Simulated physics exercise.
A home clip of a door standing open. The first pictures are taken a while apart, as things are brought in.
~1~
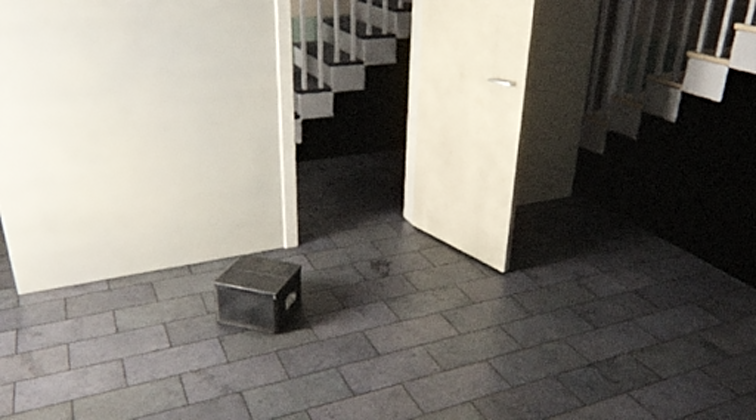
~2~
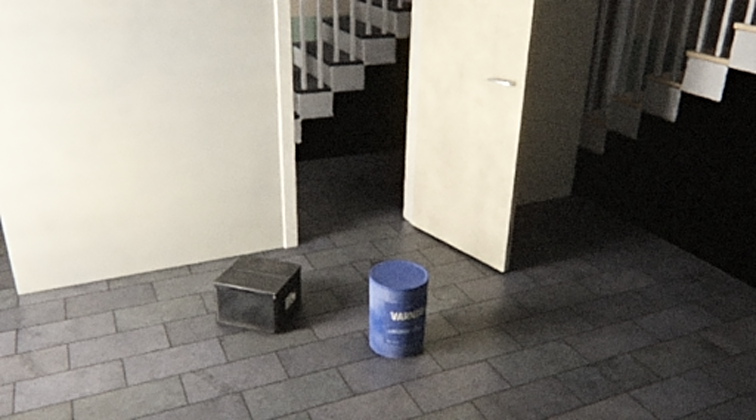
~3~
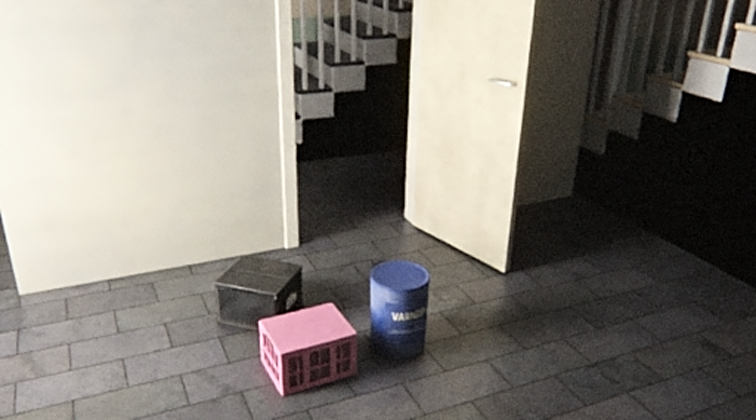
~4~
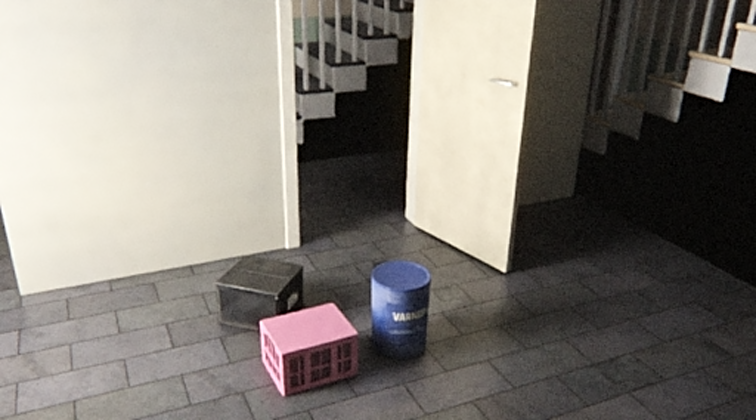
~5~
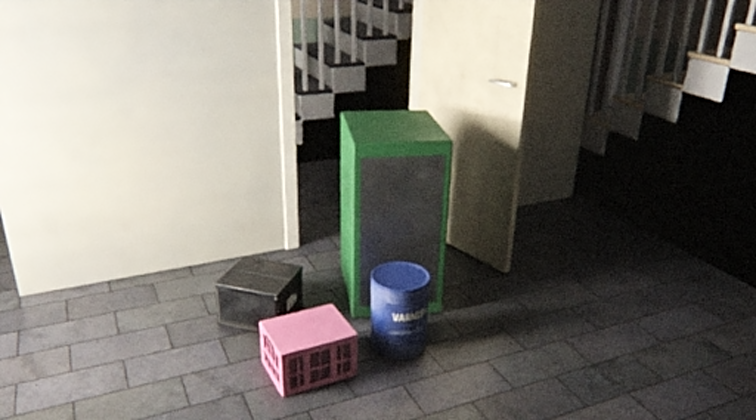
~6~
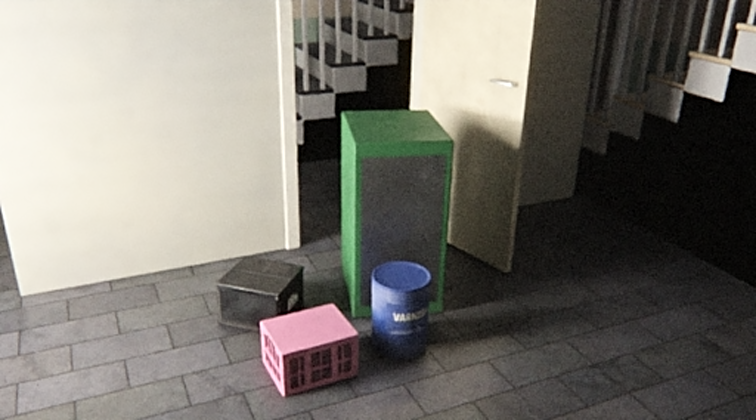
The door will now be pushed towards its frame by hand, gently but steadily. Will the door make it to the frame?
As it turns out, it jams.
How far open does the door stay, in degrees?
Some 70° open.
Then, 0.40 s on from there, door 93° open.
Then, 0.60 s on from there, door 81° open.
Then, 0.70 s on from there, door 73° open.
In the end, door 70° open; all 4 unmoved. At the end, from the last picture's camera, green appliance near (392, 211).
